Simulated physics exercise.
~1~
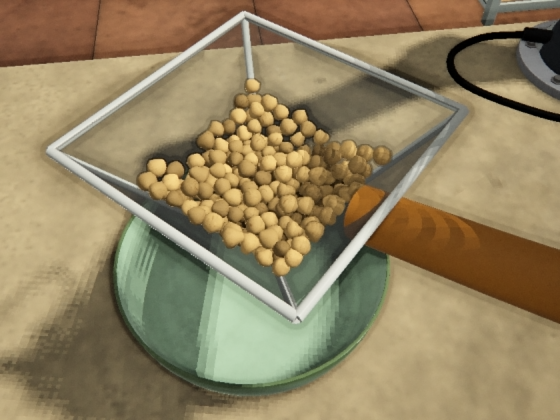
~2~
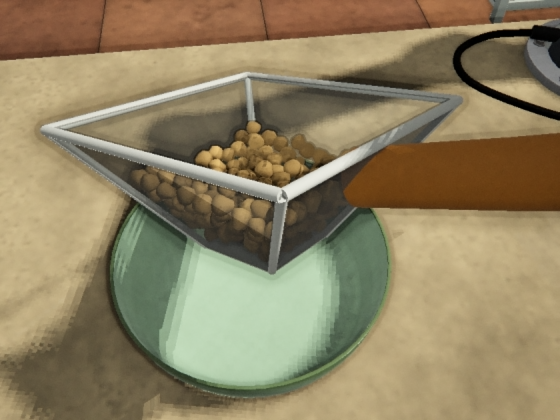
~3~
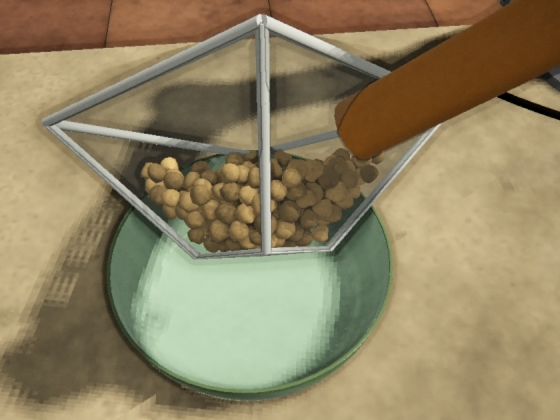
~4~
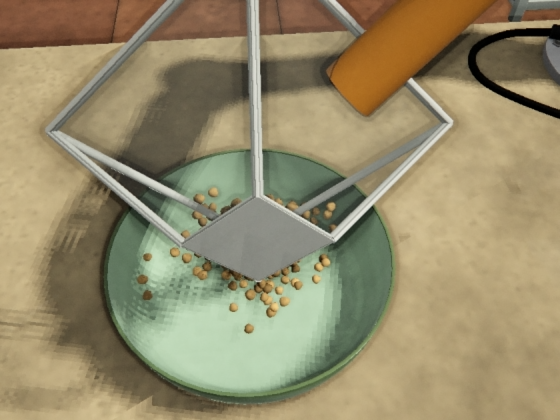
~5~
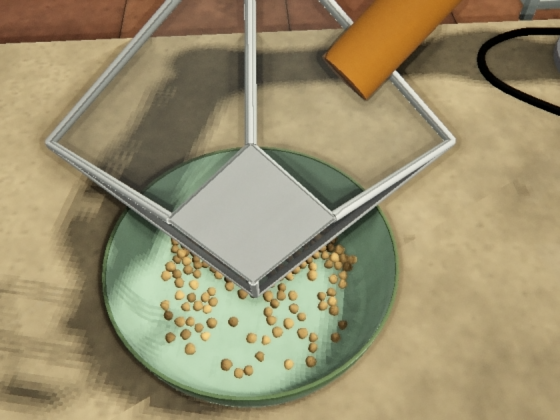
A glass-sided, square scoop full of round, tan chickpeas, with an orange-brown handle at its right, tips steadily forward over a green dish on a beige surface, spilling them until it is empty and upturned, with the chickpeas scattered across the dish.
